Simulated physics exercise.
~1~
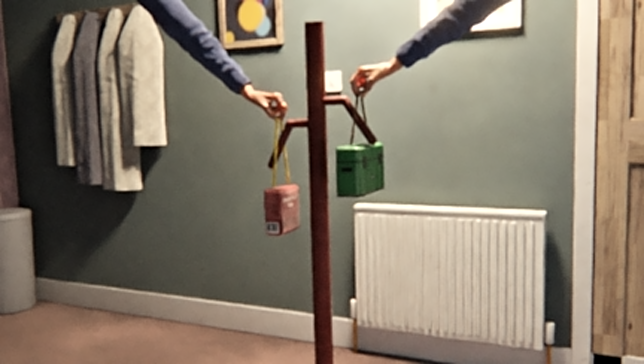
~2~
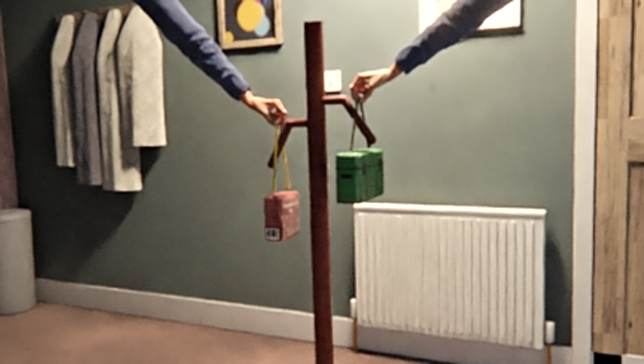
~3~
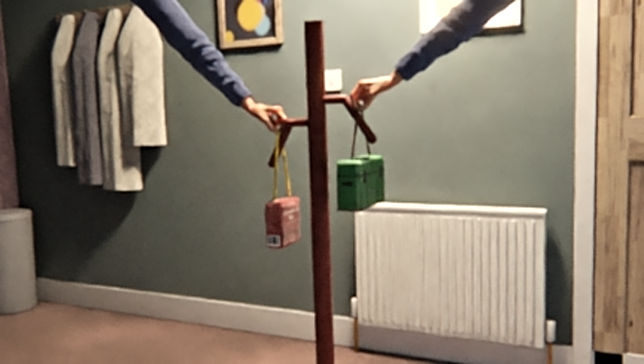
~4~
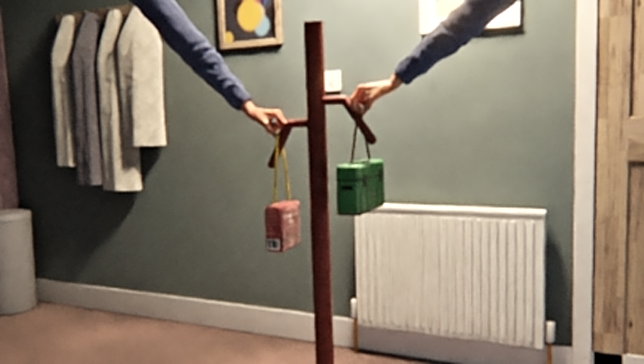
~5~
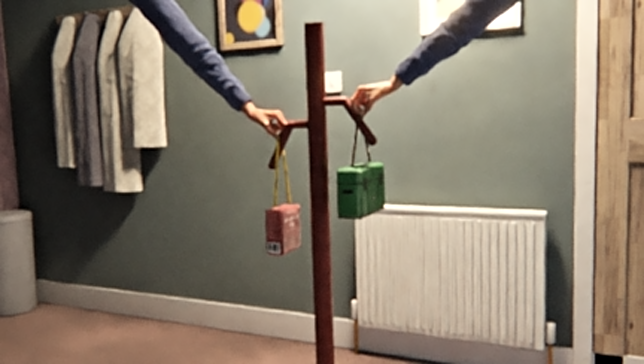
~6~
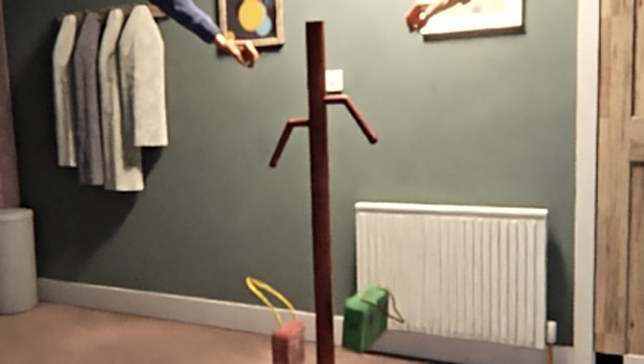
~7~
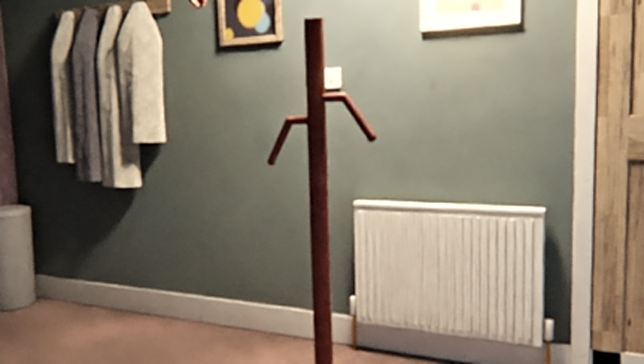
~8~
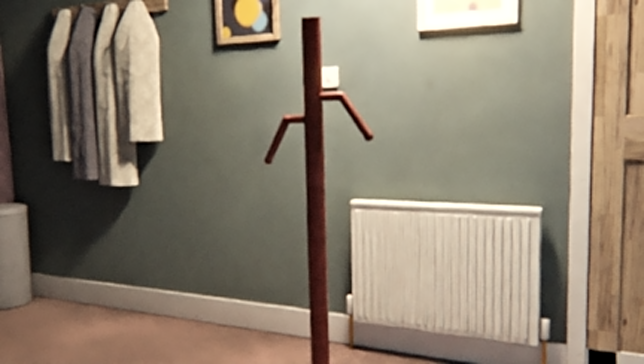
Two hands lowered a small red bag and a green case by their loops beside the sloping pegs of a wooden stand, then let go and drew back. Both dropped to the floor and went out of view, leaving the pegs bare.
